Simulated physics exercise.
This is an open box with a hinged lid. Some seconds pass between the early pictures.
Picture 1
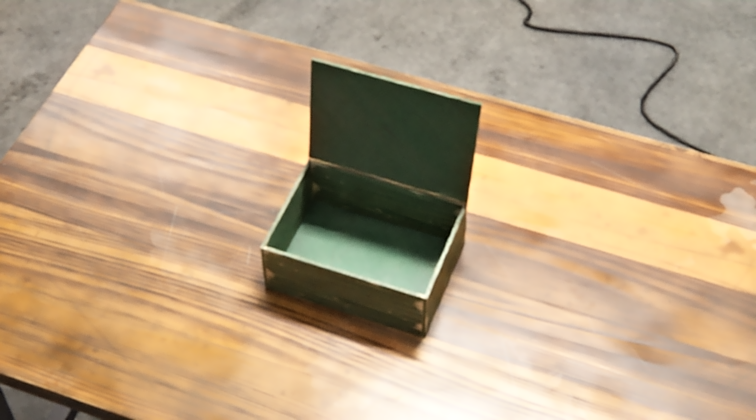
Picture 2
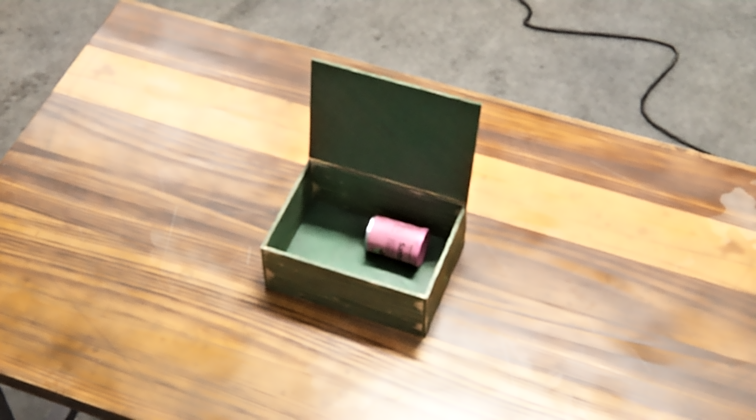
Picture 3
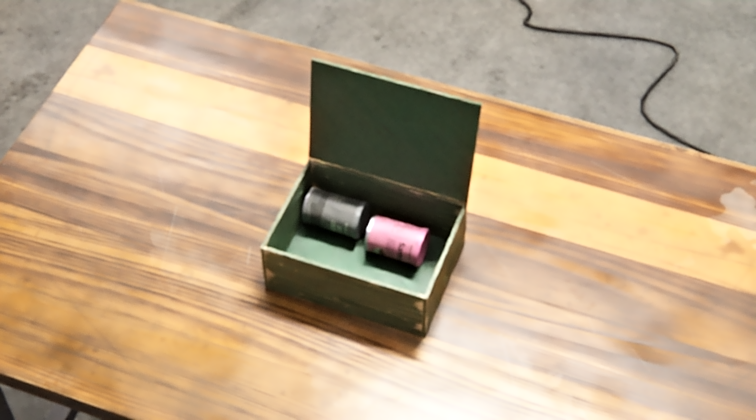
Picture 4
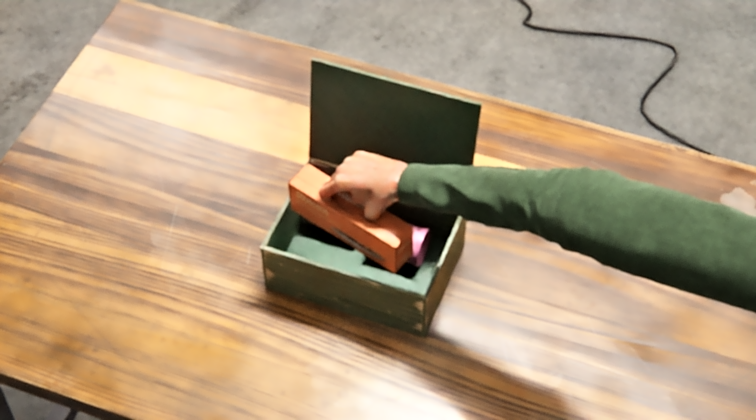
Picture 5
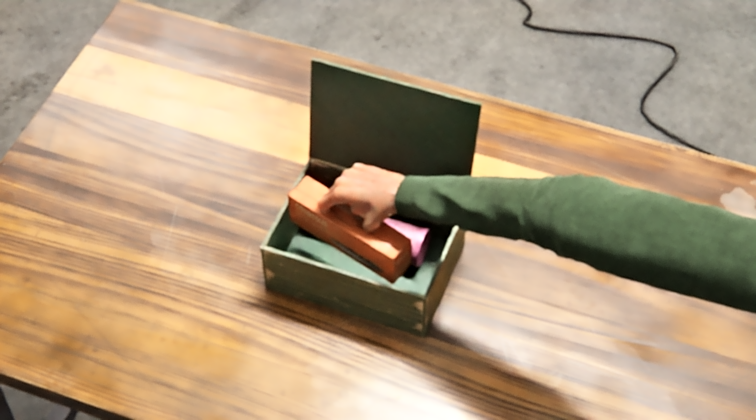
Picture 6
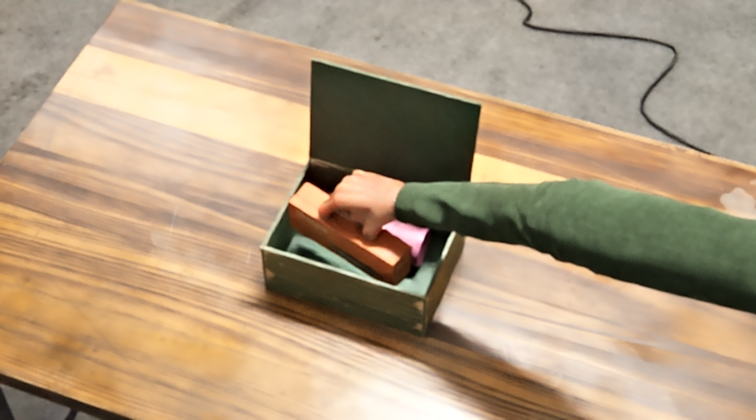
An arm in a green sleeve lowered an orange carton into an open green box on a wooden table, still gripping it, after a pink tin and then a grey tin had appeared inside.
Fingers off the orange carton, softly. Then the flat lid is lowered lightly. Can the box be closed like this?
It closes.
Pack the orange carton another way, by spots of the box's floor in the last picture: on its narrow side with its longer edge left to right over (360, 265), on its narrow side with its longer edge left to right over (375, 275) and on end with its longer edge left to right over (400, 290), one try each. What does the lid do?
First try: It sits on the rim; second try: It closes; third try: It will not close.
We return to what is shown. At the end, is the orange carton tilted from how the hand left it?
It stays as placed.
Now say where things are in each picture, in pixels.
In the first frame, the last thing is not in view yet.
In the second frame, the last thing is not in view yet.
In the third frame, the last thing is not in view yet; grey tin (336, 213).
In the fourth frame, on its way; orange carton (351, 218).
In the fifth frame, on its way; orange carton (349, 230).
In the sixth frame, put in, still held; orange carton (350, 236).
Then, 1.20 s on from there, lid starting down; orange carton shifted a little near (347, 264).
Then, 1.80 s on from there, lid 41° above the rim; orange carton shifted a little near (347, 264).
In the end, lid shut; moved from the start, orange carton; the other 2 unmoved. At the end, from the last picture's camera, orange carton near (347, 264).
